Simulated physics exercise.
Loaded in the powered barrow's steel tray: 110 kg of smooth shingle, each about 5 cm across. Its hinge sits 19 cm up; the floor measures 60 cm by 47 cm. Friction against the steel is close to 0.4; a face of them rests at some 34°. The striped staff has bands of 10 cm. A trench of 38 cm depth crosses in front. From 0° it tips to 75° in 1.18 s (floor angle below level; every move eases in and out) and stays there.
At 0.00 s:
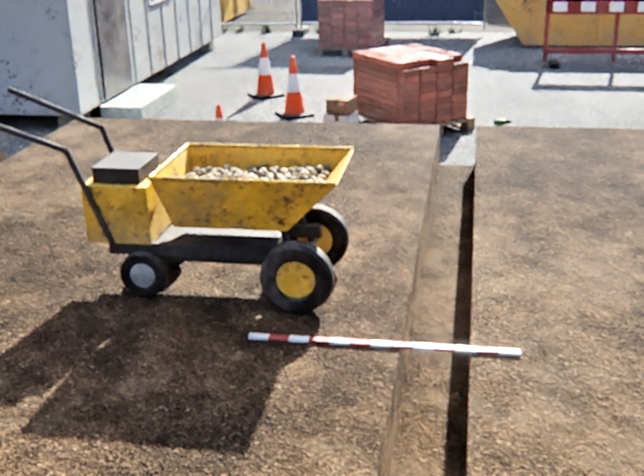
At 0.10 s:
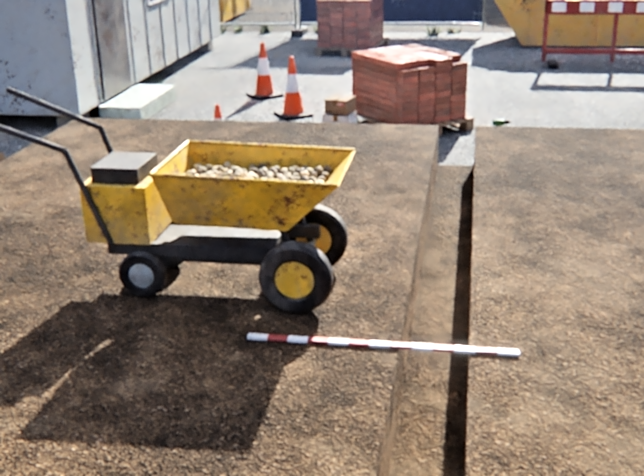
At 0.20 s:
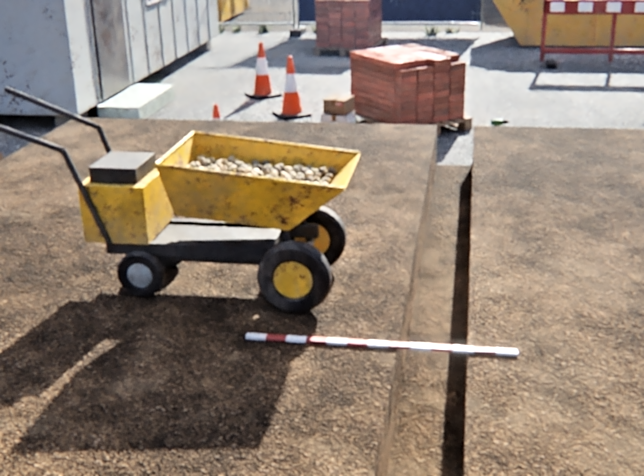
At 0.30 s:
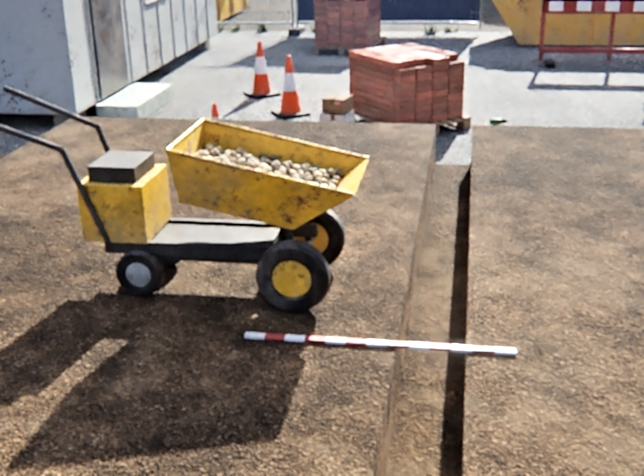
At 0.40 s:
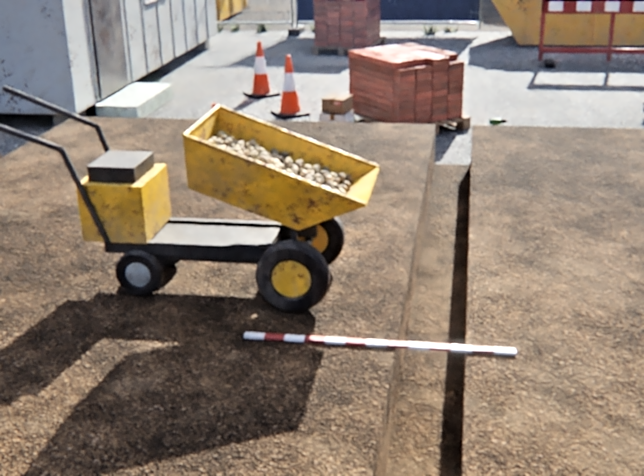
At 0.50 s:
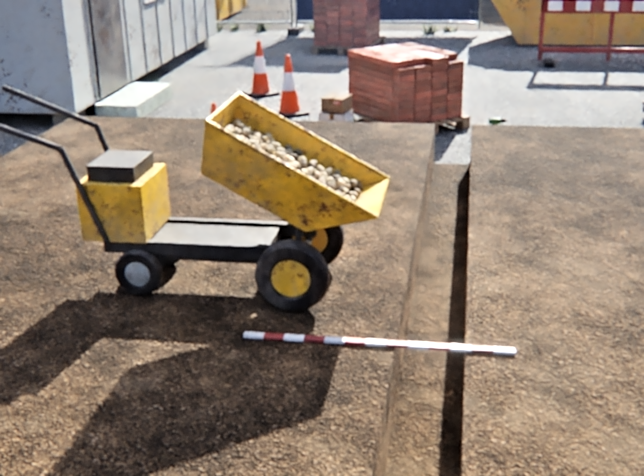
On a building site, a yellow barrow's stone-filled tray tilts steadily down toward the right.
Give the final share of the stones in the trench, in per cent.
Close to 93 in a hundred.
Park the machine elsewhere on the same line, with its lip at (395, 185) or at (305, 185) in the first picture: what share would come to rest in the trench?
First some 15, then 85 per cent.
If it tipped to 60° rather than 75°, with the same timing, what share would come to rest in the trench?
In that case some 85 per cent.
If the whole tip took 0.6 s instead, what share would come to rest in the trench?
Then about 80 per cent.
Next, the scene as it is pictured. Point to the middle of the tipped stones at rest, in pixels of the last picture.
Around (438, 344).
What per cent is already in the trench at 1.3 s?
Some 65 per cent.
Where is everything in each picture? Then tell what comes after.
In the first picture, the tray is at 0°, its lip at (336, 184); the top of the load is at (279, 172).
In the second picture, the tray is at 2°, its lip at (338, 186); the top of the load is at (254, 172); the stones move at 0.2 m/s on average.
In the third picture, lip at (344, 189), floor tilted 6°, highest stones at (210, 165); the stones move at 0.5 m/s on average.
In the fourth picture, lip at (353, 195), floor tilted 12°, highest stones at (212, 153); the stones move at 0.6 m/s on average.
In the fifth picture, the tray is at 20°, its lip at (365, 205); the top of the load is at (221, 142); the stones move at 0.7 m/s on average.
In the sixth picture, lip at (377, 217), floor tilted 29°, highest stones at (237, 130); the stones move at 0.8 m/s on average.
After 0.9 s the floor is at 63°; 100 % in the tray; the foremost stones are at (406, 251).
After 1.3 s the floor is at 75°; 32 % in the tray, 65 % in the trench, 3 % past the trench; the foremost stones are at (493, 292).
After 1.6 s the floor is at 75°; 2 % in the tray, 91 % in the trench, 7 % past the trench; the foremost stones are at (566, 296).
After 3.6 s the floor is at 75°; 0 % in the tray, 93 % in the trench, 7 % past the trench; the foremost stones are at (594, 289).
